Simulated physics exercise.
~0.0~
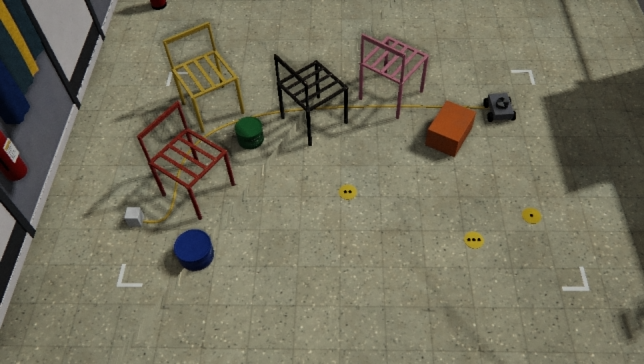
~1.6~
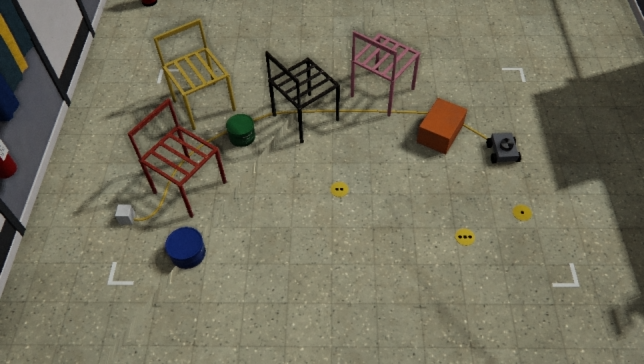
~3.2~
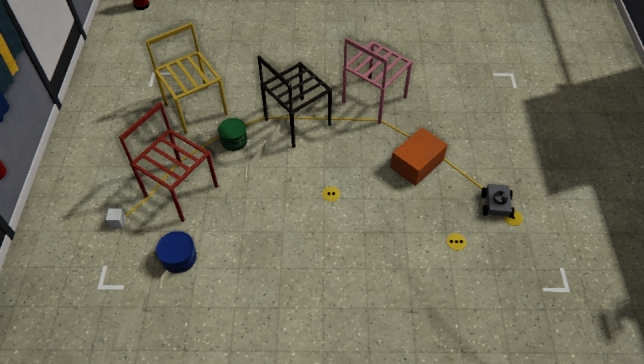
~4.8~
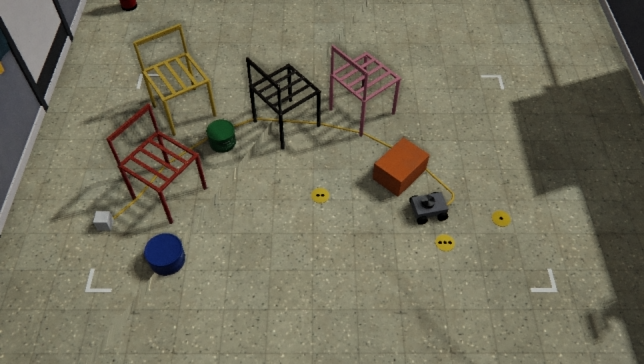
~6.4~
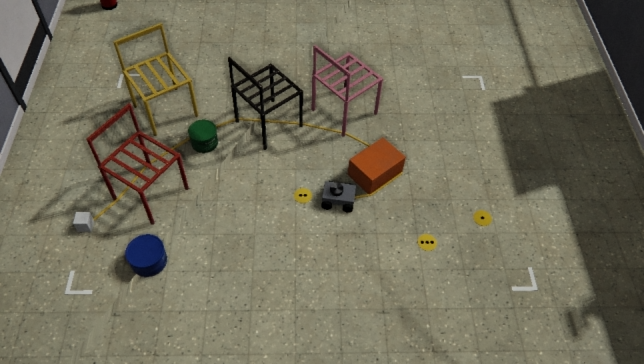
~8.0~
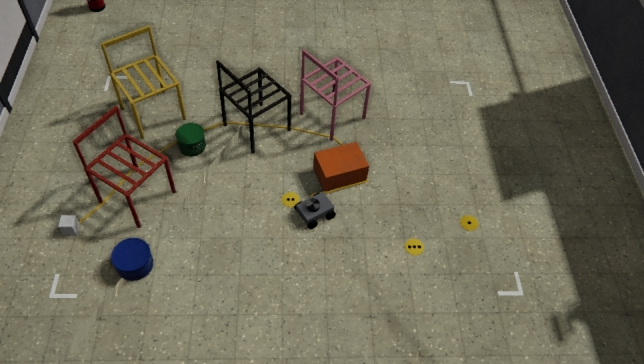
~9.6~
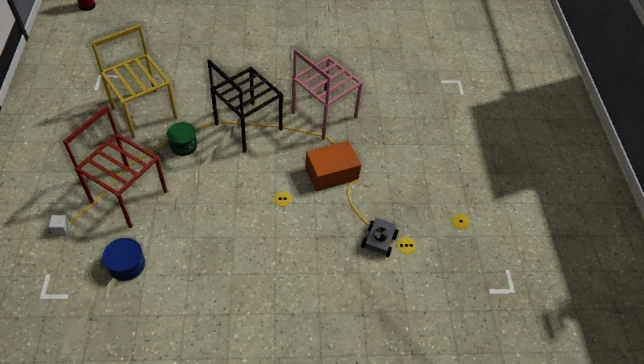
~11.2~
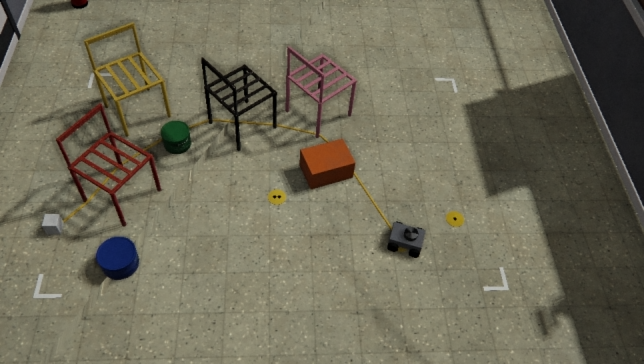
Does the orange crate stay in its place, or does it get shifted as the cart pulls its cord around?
The orange crate gets shifted, ending up to the left of and a little nearer than where it began. The pink chair moves a little too, while the yellow chair stays put.
